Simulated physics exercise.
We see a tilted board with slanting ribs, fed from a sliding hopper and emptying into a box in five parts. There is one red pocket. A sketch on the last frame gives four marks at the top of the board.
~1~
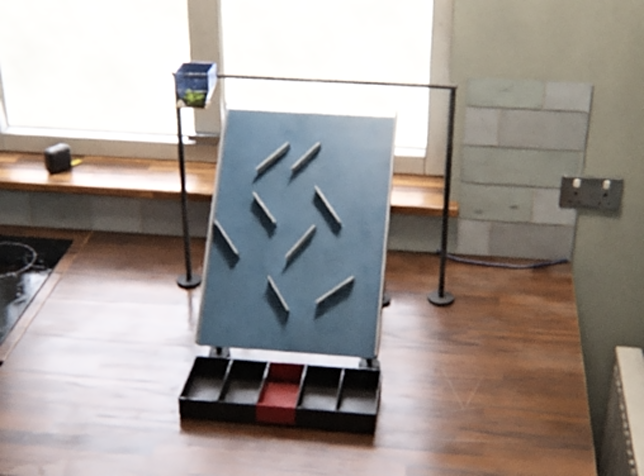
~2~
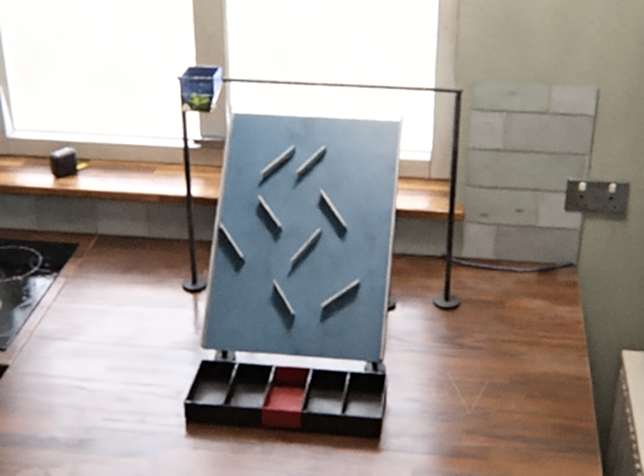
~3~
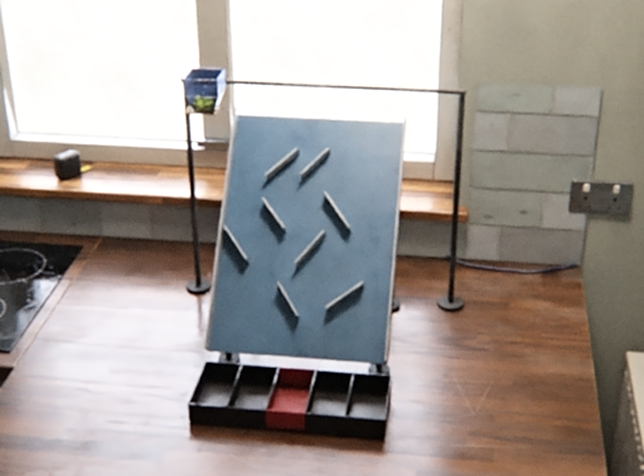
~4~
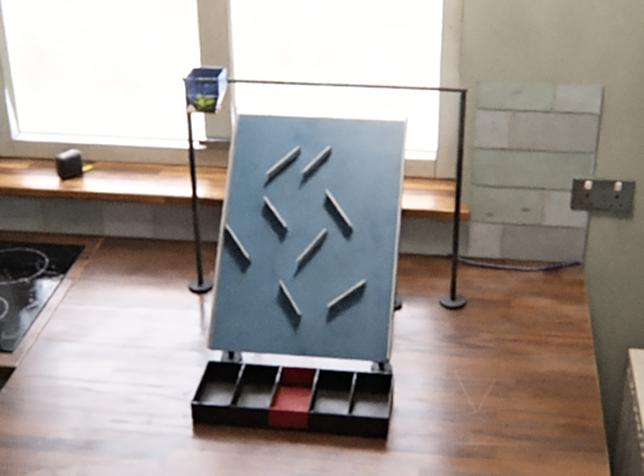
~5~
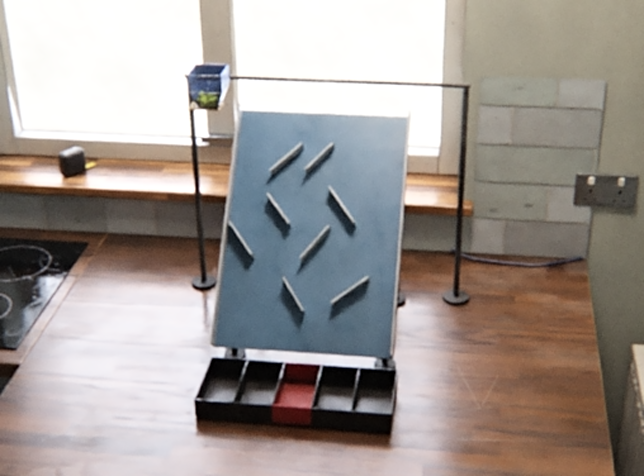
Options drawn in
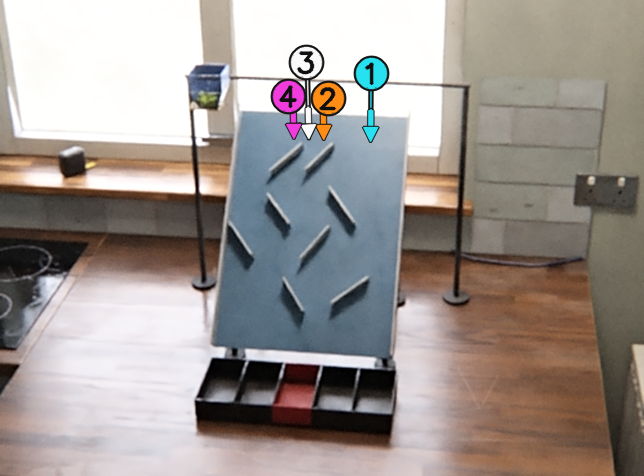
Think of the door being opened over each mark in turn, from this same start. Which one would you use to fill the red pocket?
Use mark 4.
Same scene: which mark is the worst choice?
Mark 2.
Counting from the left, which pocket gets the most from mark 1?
The fifth from the left.
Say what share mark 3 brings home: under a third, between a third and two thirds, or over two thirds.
It is under a third.
On the marked copy, mark 1 meets the board at (370, 136); mark 2 meets the board at (323, 134); mark 3 meets the board at (308, 133); mark 4 meets the board at (293, 133).
Choosing 1, a small share in the red pocket, close to half in other pockets, close to a third outside the box.
Choosing 2, a small share in the red pocket, all but a few in other pockets.
Choosing 3, a small share in the red pocket, the bulk in other pockets, a small share outside the box.
Choosing 4, close to half in the red pocket, close to a third in other pockets, a small share outside the box.
